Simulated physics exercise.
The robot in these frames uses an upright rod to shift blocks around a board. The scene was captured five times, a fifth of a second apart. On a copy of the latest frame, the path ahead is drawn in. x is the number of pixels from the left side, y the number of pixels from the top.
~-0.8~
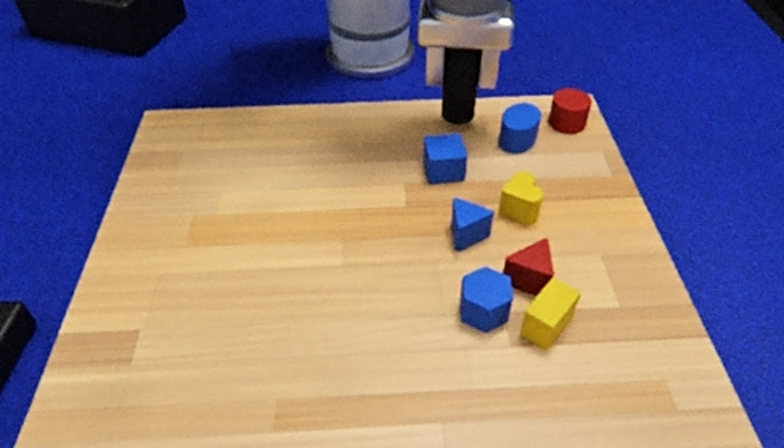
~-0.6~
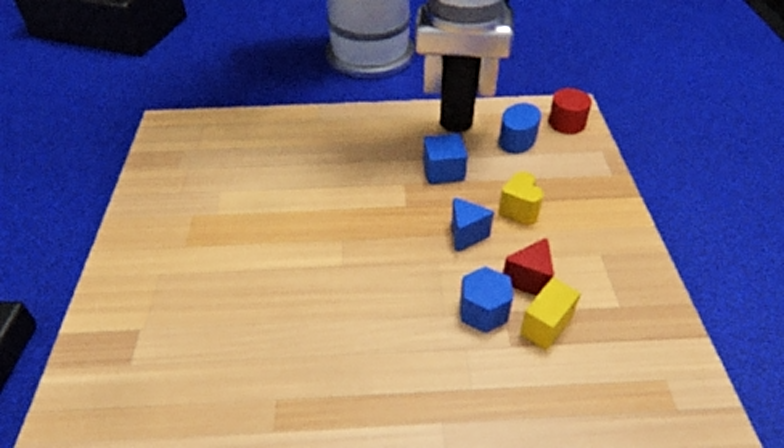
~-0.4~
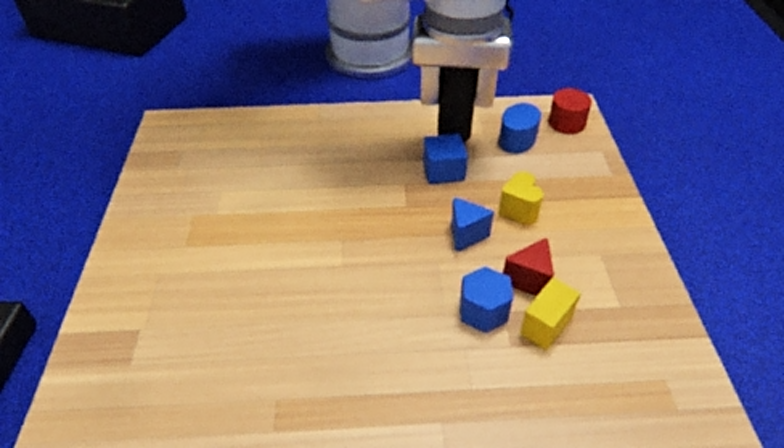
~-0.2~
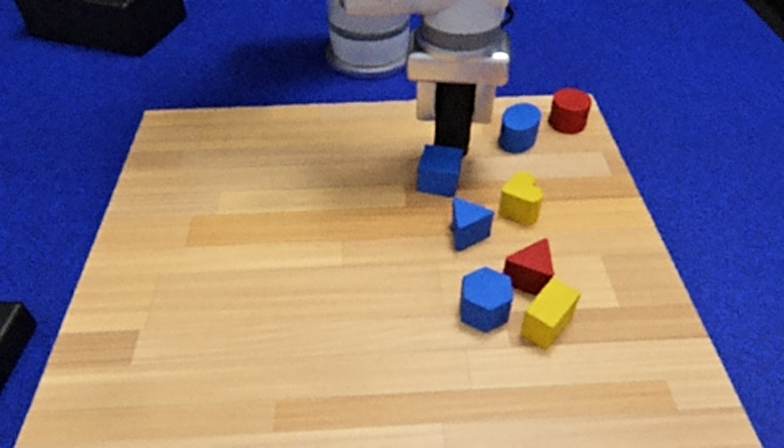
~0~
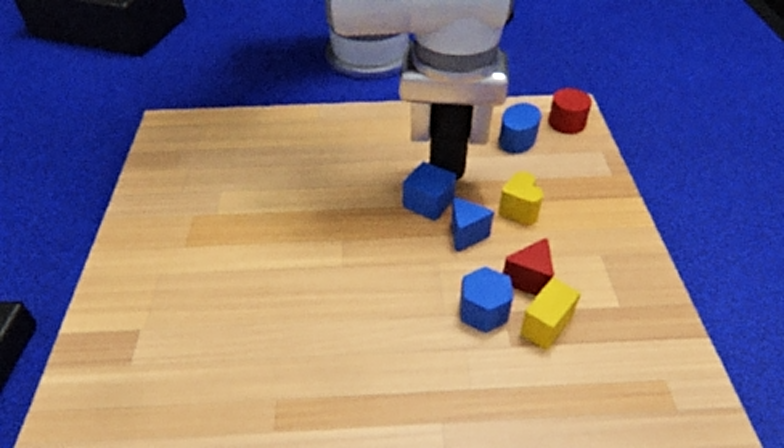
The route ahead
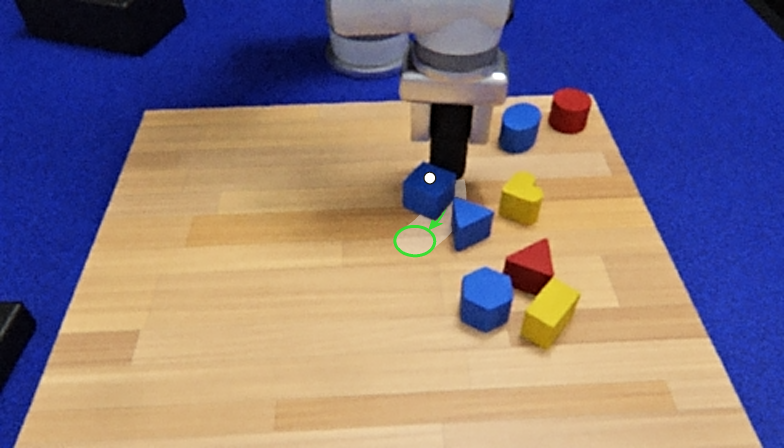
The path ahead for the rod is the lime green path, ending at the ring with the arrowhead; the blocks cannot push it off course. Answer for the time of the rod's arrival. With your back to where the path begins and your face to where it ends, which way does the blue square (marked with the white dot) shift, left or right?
Facing from start to end, it will go to the right.
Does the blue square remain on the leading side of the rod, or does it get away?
It is still in front.
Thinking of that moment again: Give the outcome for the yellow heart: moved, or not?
That one stays where it is.
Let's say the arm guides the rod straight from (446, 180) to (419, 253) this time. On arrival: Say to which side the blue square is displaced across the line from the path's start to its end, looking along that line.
Shifts right.
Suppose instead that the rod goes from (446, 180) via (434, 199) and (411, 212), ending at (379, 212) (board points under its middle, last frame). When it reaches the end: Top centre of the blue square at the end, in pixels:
It is going to be at (394, 218).
The drawn path runs from (446, 180) by way of (447, 201) and (436, 223) to (415, 241); the dot is on the blue square.
What follows on the original path. One third of the way, rod at (448, 192); blue square at (420, 197), turned 25° clockwise.
Two thirds of the way, rod at (437, 213); blue square at (402, 214), turned 40° clockwise; blue triangular piece at (471, 219), turned 35° anticlockwise.
At the end, rod at (415, 231); blue square at (375, 229), turned 45° clockwise; blue triangular piece at (470, 220), turned 45° anticlockwise; yellow heart not moved.
